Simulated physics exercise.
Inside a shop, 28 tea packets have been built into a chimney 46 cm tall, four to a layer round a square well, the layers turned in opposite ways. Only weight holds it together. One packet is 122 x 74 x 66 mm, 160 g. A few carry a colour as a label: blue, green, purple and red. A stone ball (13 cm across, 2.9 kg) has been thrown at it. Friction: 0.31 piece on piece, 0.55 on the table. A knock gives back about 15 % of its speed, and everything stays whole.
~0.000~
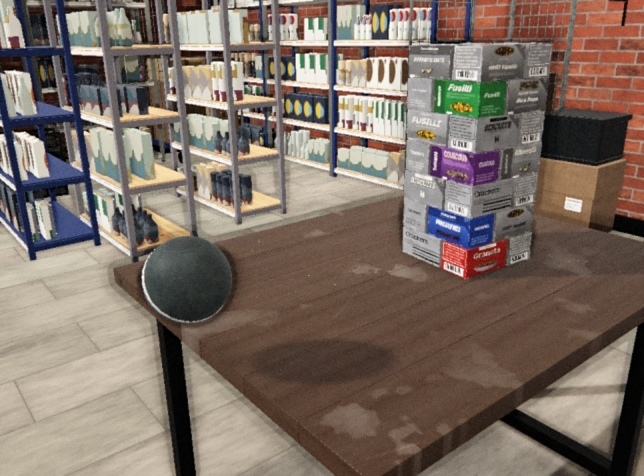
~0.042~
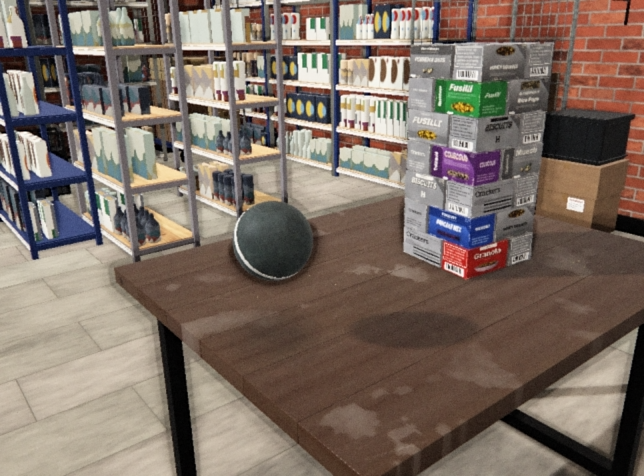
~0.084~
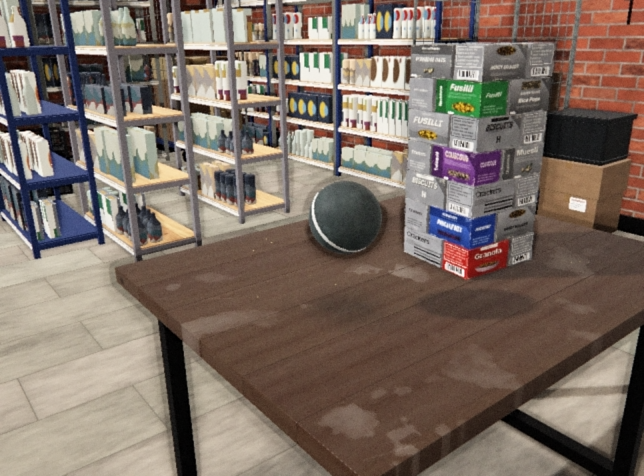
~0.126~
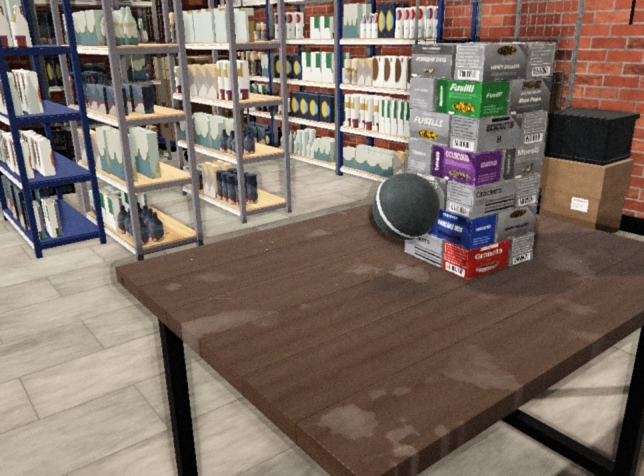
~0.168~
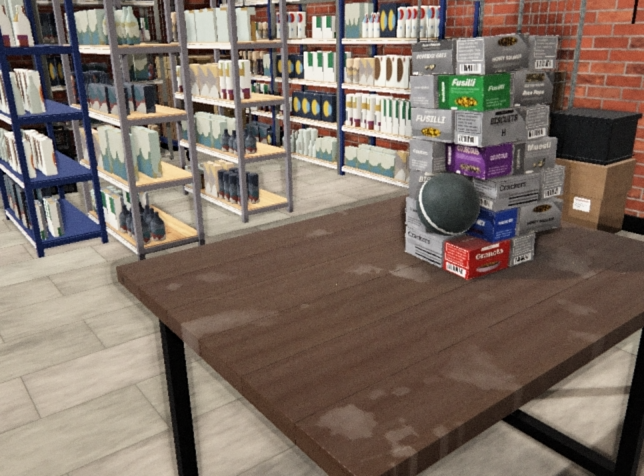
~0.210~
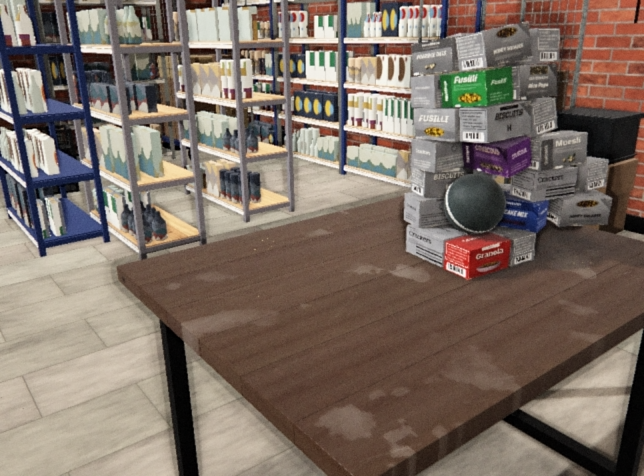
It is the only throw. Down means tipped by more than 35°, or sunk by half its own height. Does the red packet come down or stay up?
That packet remains up.
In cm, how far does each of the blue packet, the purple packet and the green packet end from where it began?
Blue 166, purple 32, green 44.
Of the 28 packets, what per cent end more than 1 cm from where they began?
90 per cent.
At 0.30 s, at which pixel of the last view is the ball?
At about (517, 193).
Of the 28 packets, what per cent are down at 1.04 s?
At that moment 90 per cent.
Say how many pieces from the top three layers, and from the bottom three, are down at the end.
Top 12, bottom 9.
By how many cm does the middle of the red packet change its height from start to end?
About 0 cm lower.
After 0.30 s, ball still moving; 10 of the 28 packets down; red packet unmoved; purple packet leaning 36°.
After 0.48 s, ball still moving; 22 of the 28 packets down; red packet unmoved; purple packet on its side.
After 0.68 s, ball still moving; 25 of the 28 packets down; red packet unmoved; purple packet on its side.
At rest (1.6 s), ball rolling away; 25 of the 28 packets down; red packet unmoved; purple packet on its side; green packet on its side. As the last picture would show them, middles, red packet near (478, 255), purple packet near (553, 233).
